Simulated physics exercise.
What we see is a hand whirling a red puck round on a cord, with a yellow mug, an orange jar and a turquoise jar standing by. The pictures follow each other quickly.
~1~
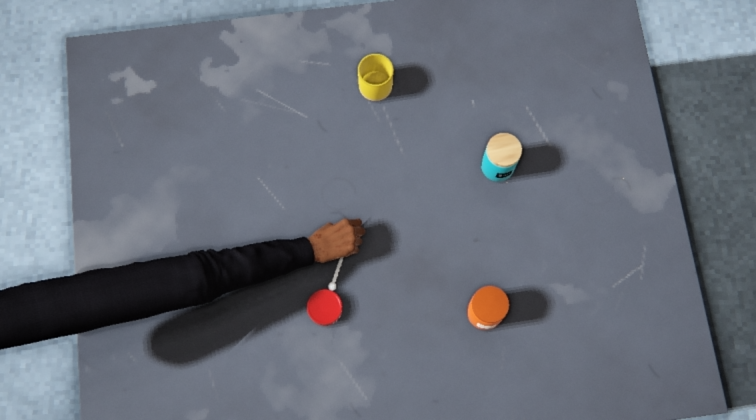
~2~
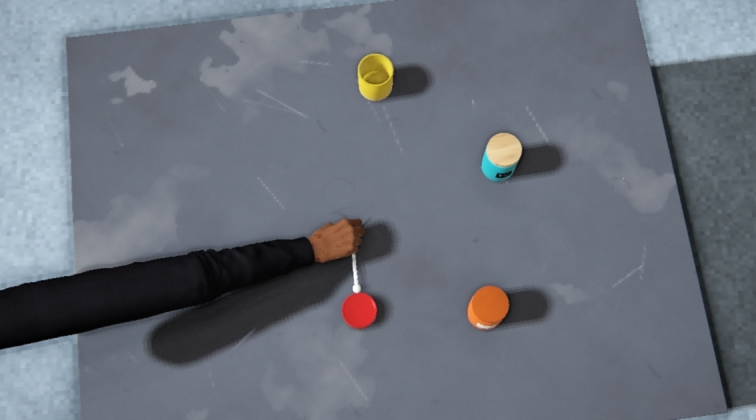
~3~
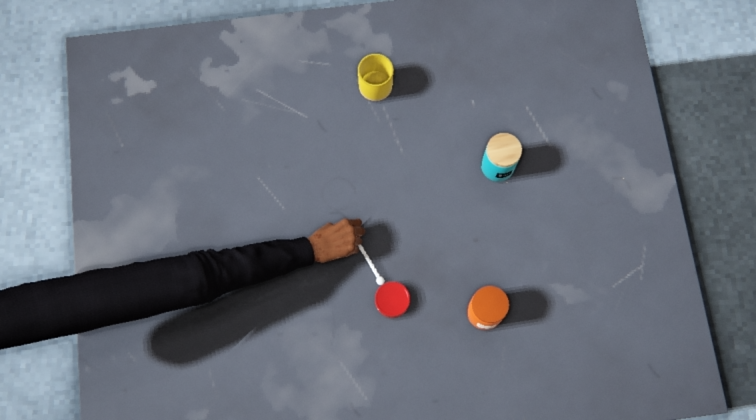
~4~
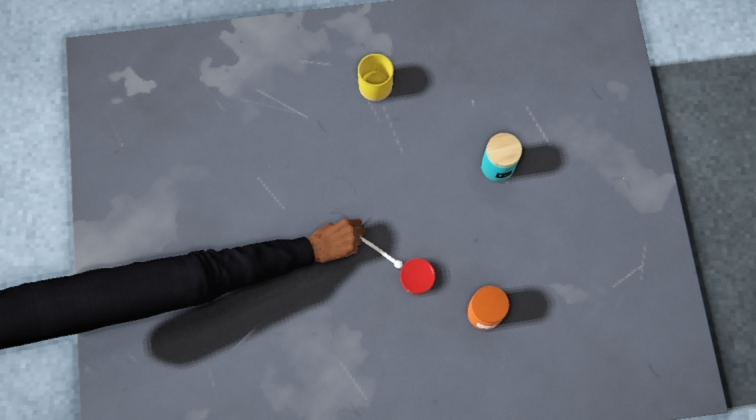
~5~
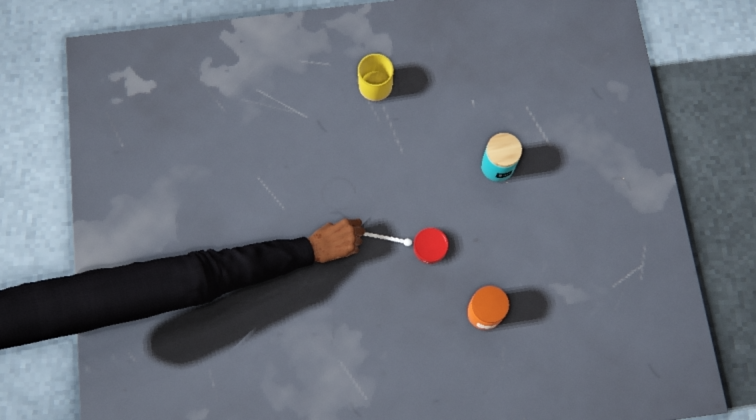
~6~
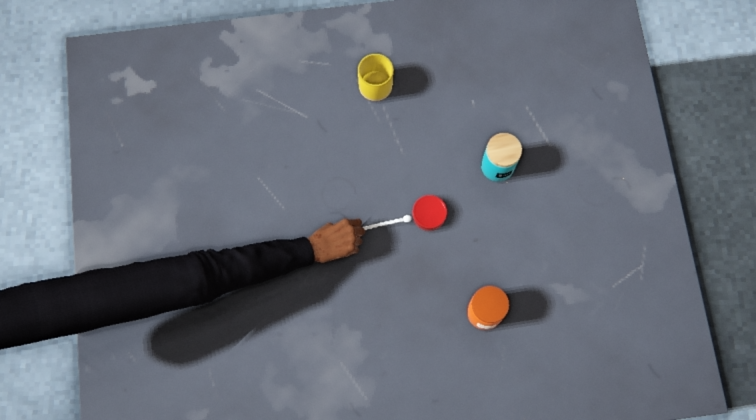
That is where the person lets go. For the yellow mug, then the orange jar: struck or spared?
The yellow mug is struck. The orange jar remains clear.
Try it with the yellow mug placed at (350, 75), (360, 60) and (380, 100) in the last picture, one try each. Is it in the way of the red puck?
In the first case it is touched; in the second case it is bumped; in the third case it is touched.
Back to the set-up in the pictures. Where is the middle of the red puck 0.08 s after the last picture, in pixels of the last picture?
Near (405, 155).
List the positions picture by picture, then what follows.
The first frame shows red puck (324, 307); yellow mug (376, 70); orange jar (491, 304); turquoise jar (505, 149).
The second frame shows red puck (359, 310).
The third frame shows red puck (392, 299).
The fourth frame shows red puck (418, 275).
The fifth frame shows red puck (431, 245).
The sixth frame shows red puck (430, 212); yellow mug (376, 70); orange jar (491, 304); turquoise jar (505, 149); going round anticlockwise.
Then, 0.08 s after the last picture, puck near (405, 155).
Then, 0.20 s after the last picture, puck near (382, 107); yellow mug pushed aside.
At rest, puck near (380, 103); yellow mug pushed aside. The yellow mug gets hit and the orange jar escapes it.
